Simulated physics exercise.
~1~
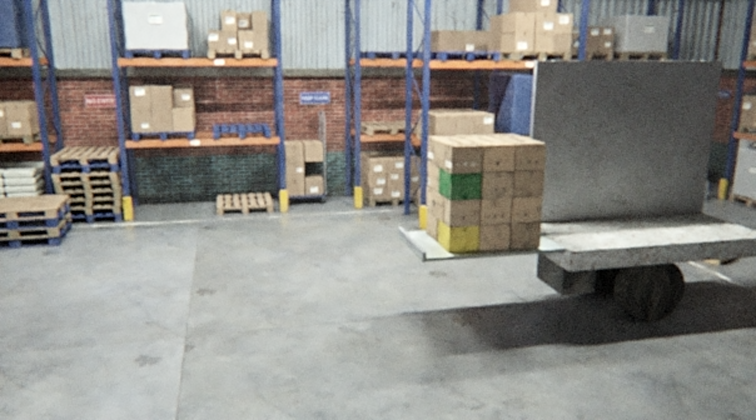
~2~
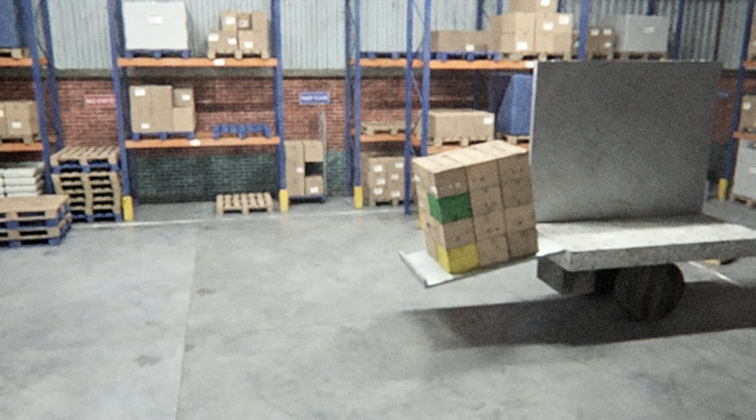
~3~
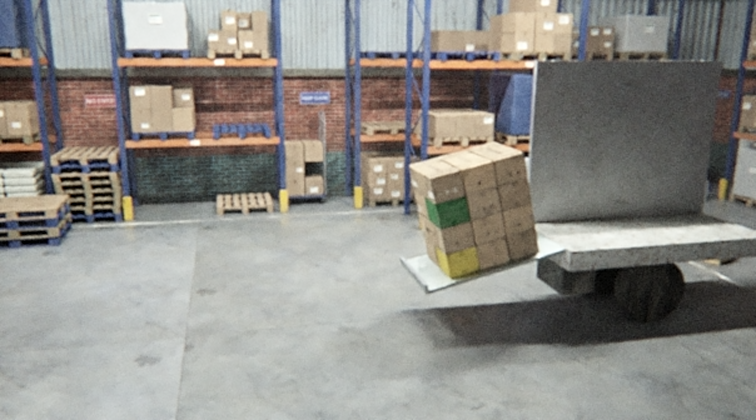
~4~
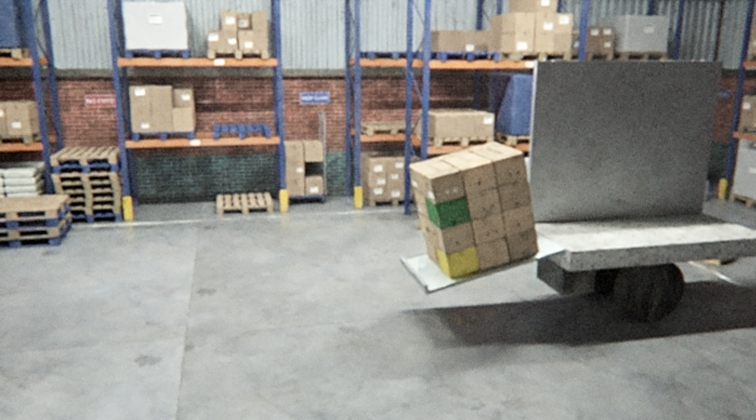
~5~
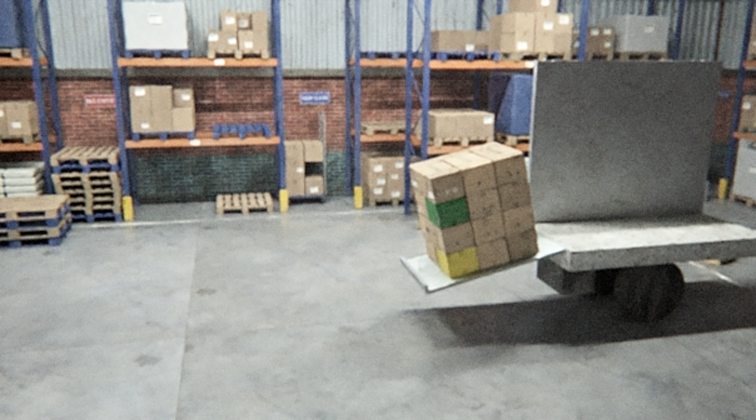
In a warehouse, a lorry's tail lift tilts down leftward, and its stacked cartons stay aboard.
